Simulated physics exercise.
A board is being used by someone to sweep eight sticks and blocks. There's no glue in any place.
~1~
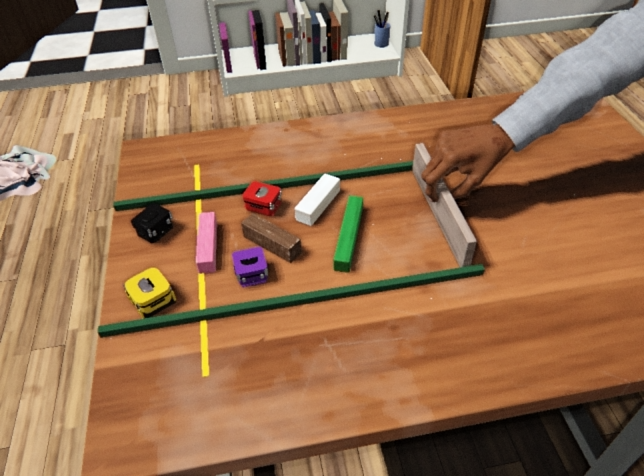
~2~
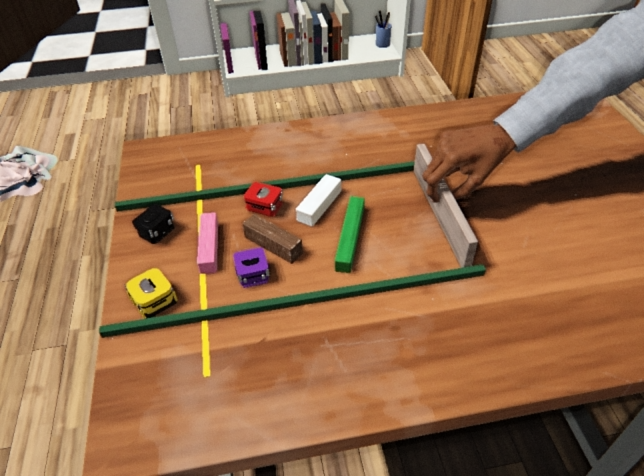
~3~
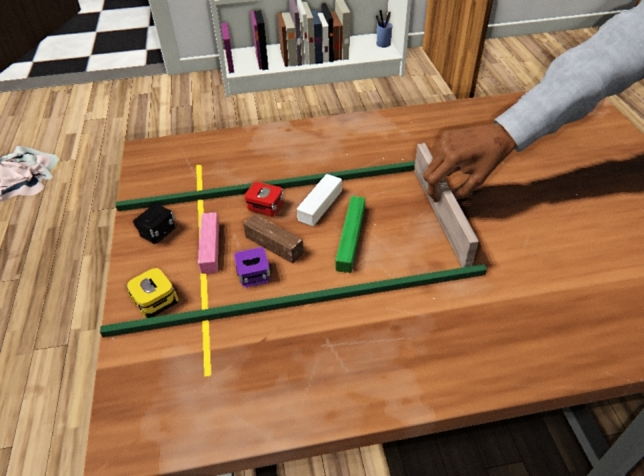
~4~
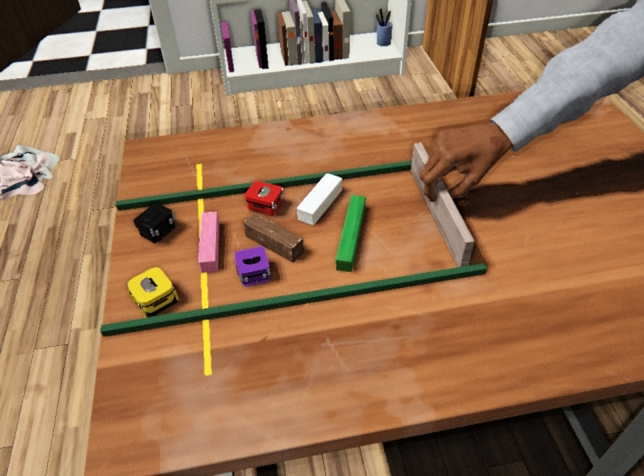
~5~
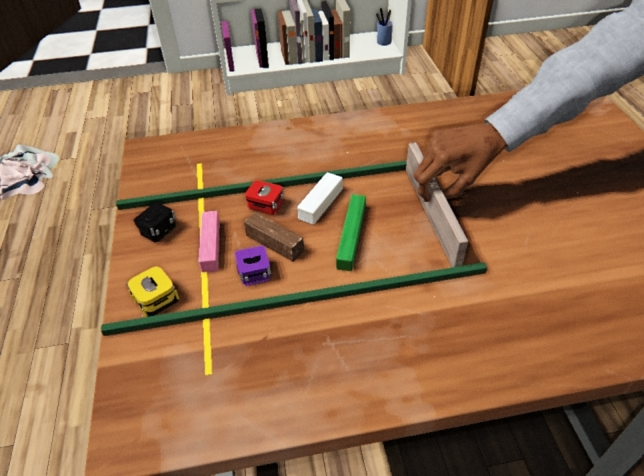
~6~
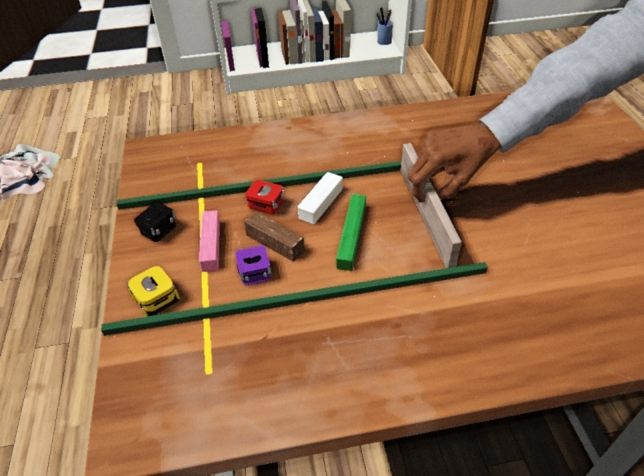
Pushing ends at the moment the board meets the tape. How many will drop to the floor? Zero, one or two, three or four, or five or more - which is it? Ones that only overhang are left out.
Pieces that go over the edge: Not a single one.
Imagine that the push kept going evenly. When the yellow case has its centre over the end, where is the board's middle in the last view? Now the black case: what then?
The middle is at (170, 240) when it's the yellow case, and at (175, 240) when it's the black case.
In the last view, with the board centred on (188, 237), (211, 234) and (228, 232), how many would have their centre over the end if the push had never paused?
It comes out as 0, then 0, then 0.
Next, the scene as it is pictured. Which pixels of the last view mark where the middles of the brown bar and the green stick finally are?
The brown bar comes to rest at (162, 253), and the green stick comes to rest at (195, 255).
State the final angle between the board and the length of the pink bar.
About 30° out of line.
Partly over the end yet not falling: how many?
It comes to 0.
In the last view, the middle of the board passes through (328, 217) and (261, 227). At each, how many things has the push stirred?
First 2, after that 6.
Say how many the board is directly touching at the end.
2 are in contact with it.
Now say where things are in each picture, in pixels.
In the first frame, black case (153, 224); yellow case (150, 293); pink bar (207, 242); board (441, 202); tape (200, 251).
In the second frame, yellow case (151, 293); brown bar (273, 238).
In the third frame, pink bar (209, 242); purple case (253, 268).
In the fourth frame, black case (155, 224); green stick (351, 232).
In the fifth frame, yellow case (153, 292); white stick (321, 198).
In the sixth frame, black case (156, 223); yellow case (153, 291); pink bar (210, 240); board (428, 202); tape (203, 250).
Early on, none off yet; black case at rest near (156, 223); yellow case at rest near (153, 291); pink bar at rest near (210, 240).
A while later, none off yet; black case at rest near (154, 222); yellow case at rest near (153, 291); pink bar travelled a little near (176, 253).
Finally, the number that fall off is zero.
